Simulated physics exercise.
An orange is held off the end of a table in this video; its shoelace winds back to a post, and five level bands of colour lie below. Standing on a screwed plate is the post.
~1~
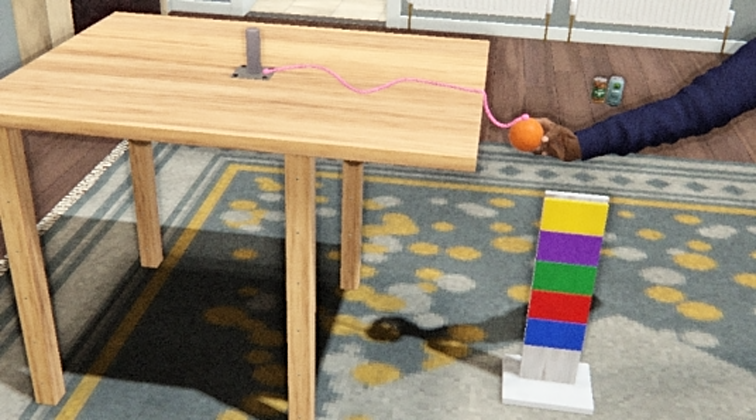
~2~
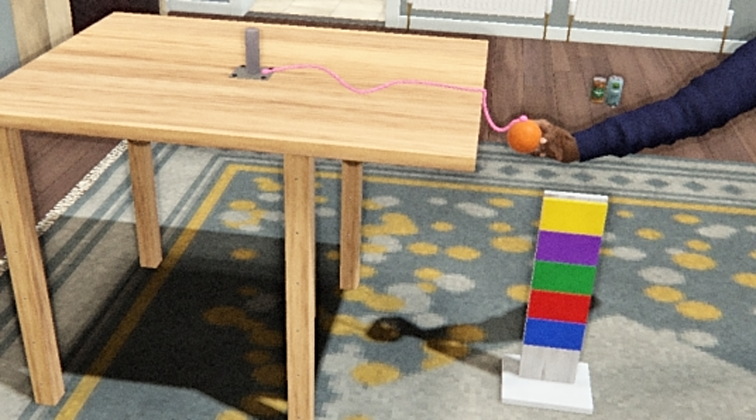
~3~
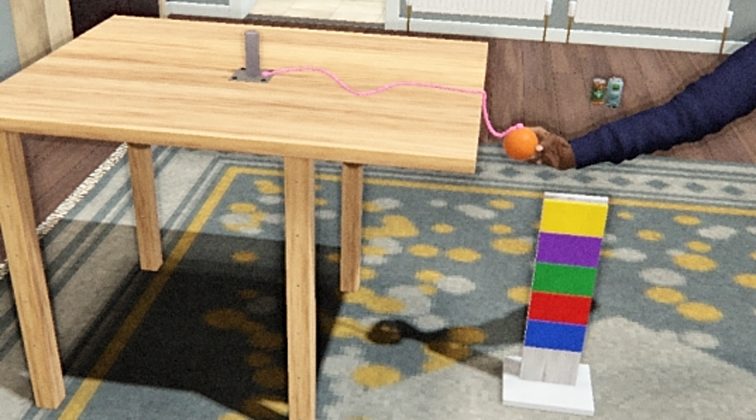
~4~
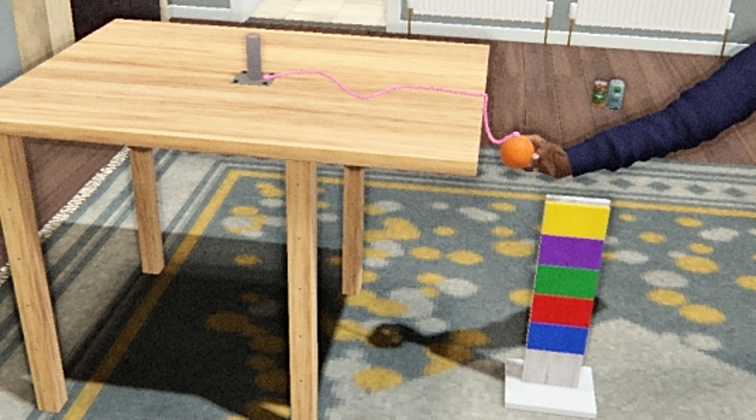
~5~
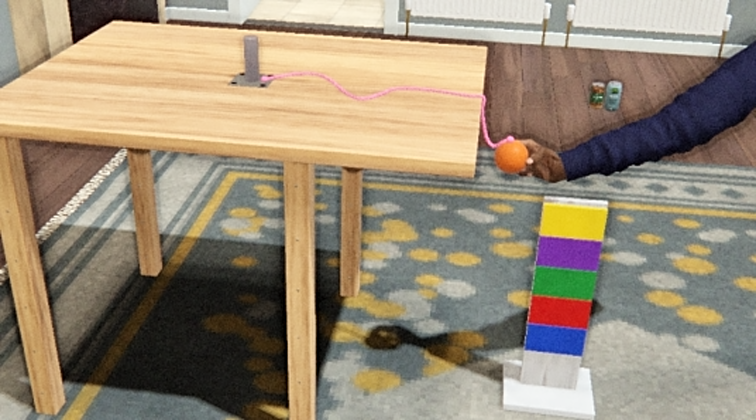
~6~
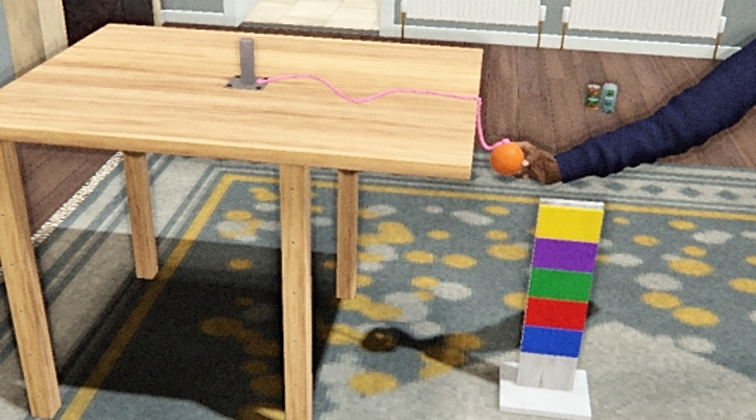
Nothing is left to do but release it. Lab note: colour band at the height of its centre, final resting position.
Centre at rest: Purple band.
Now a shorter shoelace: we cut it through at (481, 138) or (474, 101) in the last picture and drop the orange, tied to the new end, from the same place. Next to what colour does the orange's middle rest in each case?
In order, the results are yellow and higher than all five.
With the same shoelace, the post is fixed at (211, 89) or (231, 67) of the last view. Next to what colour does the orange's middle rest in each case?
First try: Yellow; second try: Yellow.
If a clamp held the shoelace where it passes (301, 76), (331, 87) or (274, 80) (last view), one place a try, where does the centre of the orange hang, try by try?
Try 1: (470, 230); try 2: (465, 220); try 3: (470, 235).
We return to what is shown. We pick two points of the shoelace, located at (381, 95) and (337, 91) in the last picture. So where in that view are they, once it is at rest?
Result - first point (434, 102), second point (366, 94).
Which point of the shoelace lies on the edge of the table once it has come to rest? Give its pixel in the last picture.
That would be the bit at (421, 92).
A little later, orange near (439, 234); level with purple.
Next, orange near (477, 246); level with purple.
When it is over, orange near (472, 247); level with purple. The shoelace holds its middle at purple.
